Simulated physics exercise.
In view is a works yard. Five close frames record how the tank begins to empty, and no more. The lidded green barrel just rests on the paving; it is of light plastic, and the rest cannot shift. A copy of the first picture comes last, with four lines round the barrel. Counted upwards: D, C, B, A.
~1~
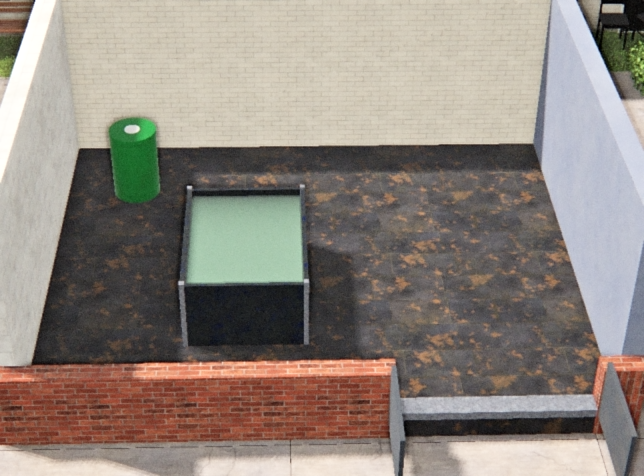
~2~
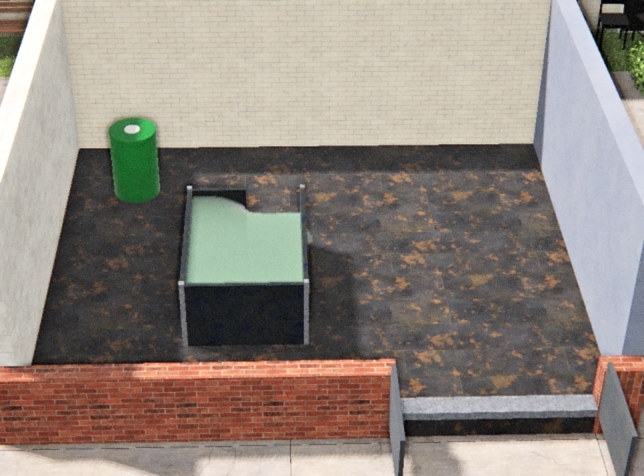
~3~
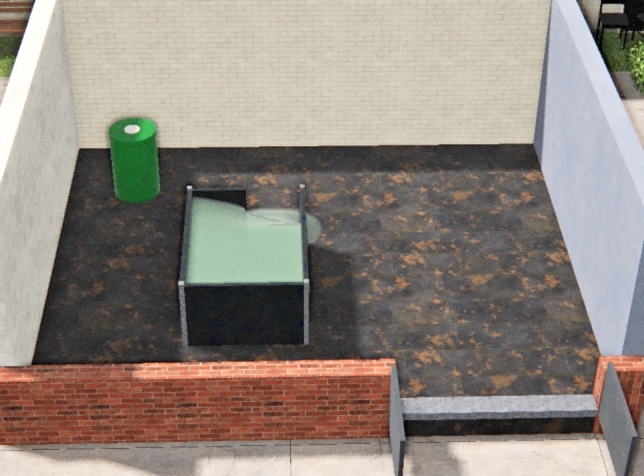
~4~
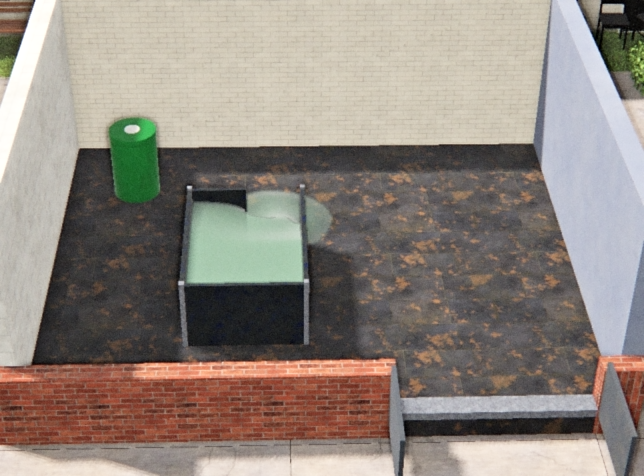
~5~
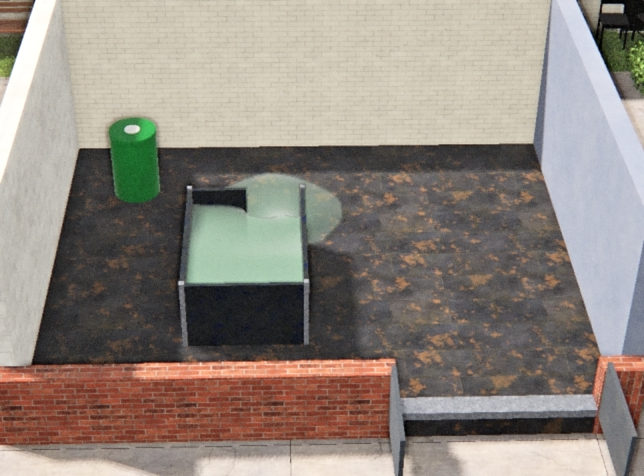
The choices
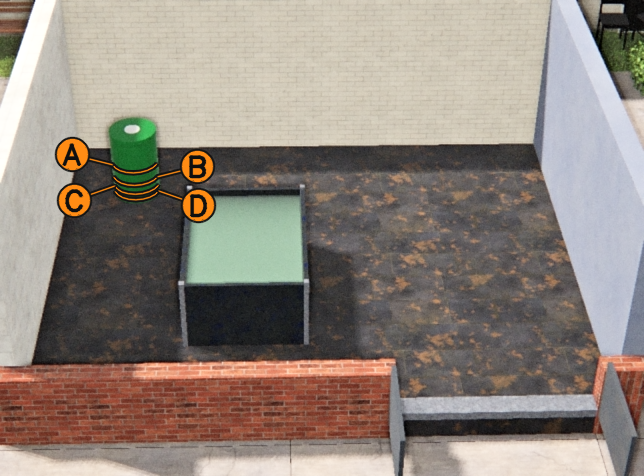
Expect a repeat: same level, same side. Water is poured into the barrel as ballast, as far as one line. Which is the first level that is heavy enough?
Take C.
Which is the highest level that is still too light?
D.
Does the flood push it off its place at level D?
Yes, that goes wrong.
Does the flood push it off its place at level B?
No.
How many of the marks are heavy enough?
Three of them.
In orange, A at (133, 172); B at (134, 185); C at (135, 194); D at (135, 199); from the bottom up D, C, B, A.
With A, it does not move.
With B, it does not move.
With C, it does not move.
With D, it is pushed about half its own width away.
